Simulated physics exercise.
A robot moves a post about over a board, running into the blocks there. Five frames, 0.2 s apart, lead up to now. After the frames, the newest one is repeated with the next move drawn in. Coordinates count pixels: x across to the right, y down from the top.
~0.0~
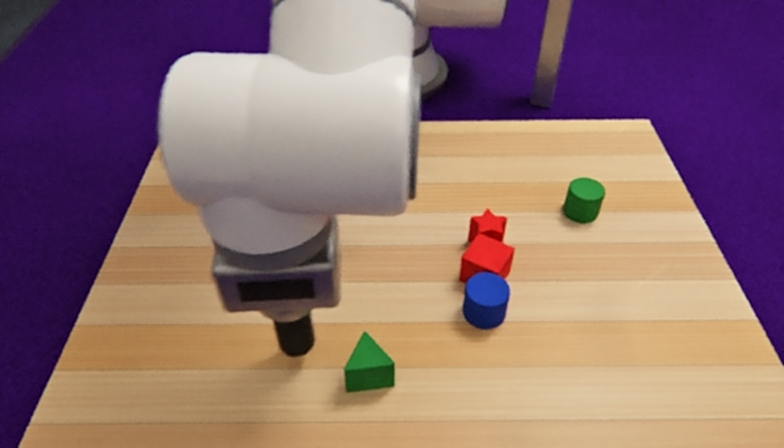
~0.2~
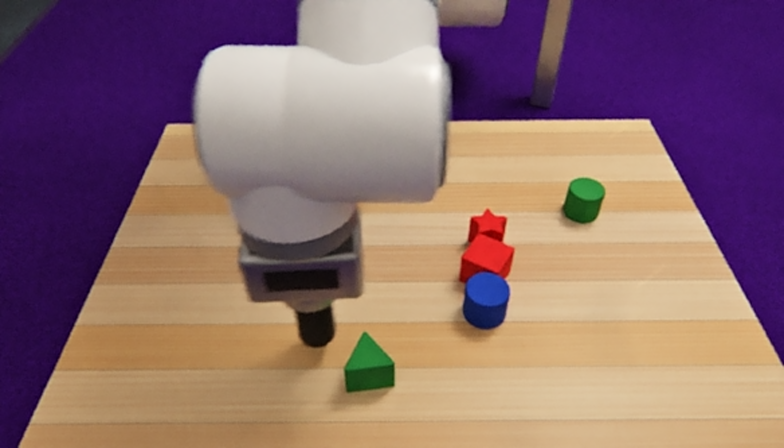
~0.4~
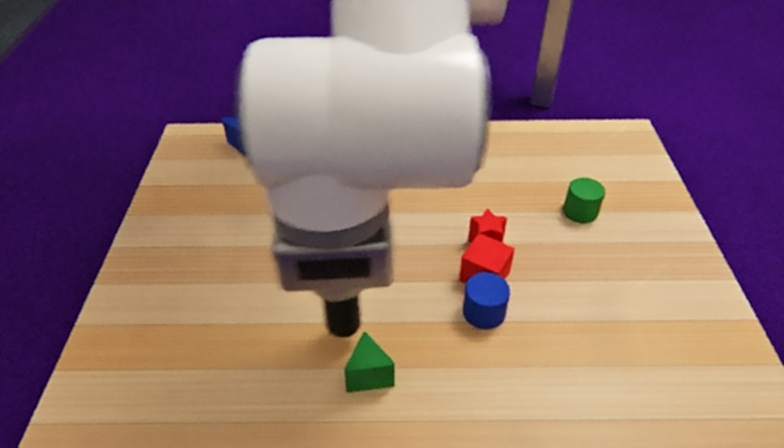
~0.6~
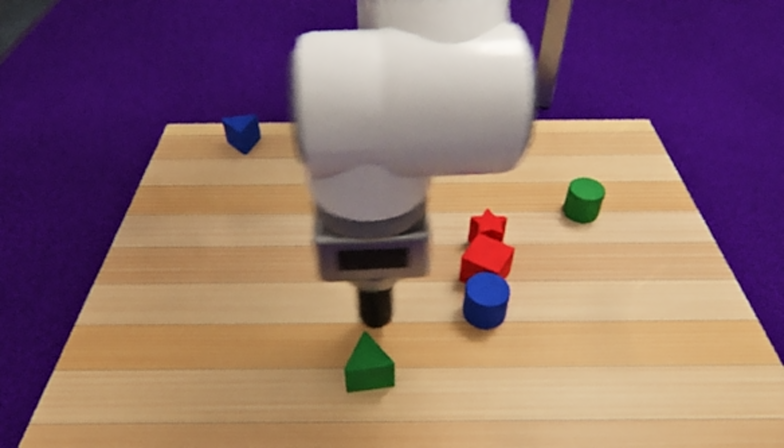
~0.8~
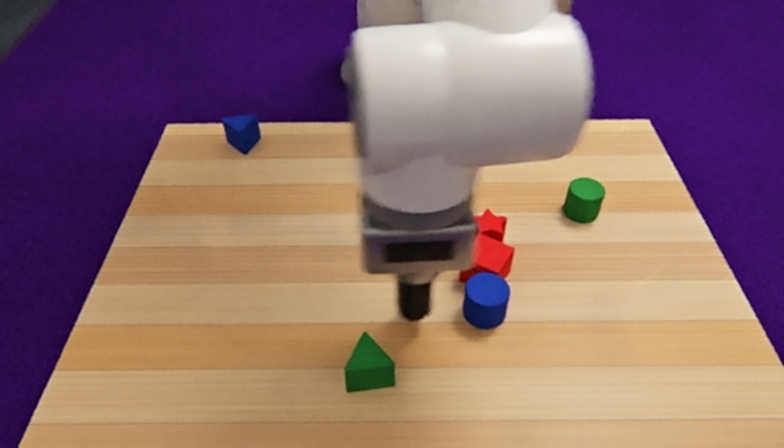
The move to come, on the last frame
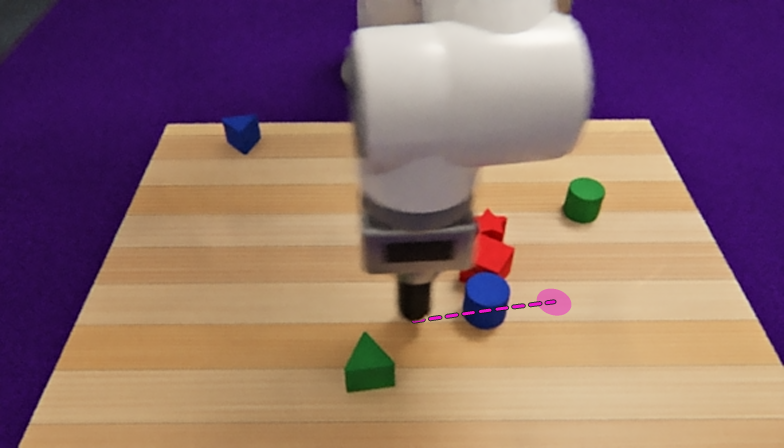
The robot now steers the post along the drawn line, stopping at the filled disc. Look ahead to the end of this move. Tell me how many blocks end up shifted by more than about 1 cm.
I reckon the push displaces only one of the blocks by more than 1 cm.
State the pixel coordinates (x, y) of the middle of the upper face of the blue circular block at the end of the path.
The middle of the upper face of the blue circular block will lie at about (602, 282) in the picture.
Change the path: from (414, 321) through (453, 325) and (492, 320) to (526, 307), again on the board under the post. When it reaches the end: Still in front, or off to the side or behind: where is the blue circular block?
The post pushes it to the end.
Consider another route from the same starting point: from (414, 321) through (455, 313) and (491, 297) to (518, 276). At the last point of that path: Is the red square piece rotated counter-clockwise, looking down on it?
I expect so.
Path on the board, in a line from (414, 321) to (554, 302).
The first path, step by step. One third of the way, post at (464, 302); blue circular block at (505, 287).
Two thirds of the way, post at (512, 295); blue circular block at (554, 283); red square piece at (491, 251), turned 15° anticlockwise.
At the end, post at (558, 289); green triangular piece in place; blue circular block at (602, 282); red square piece at (491, 251), turned 15° anticlockwise.
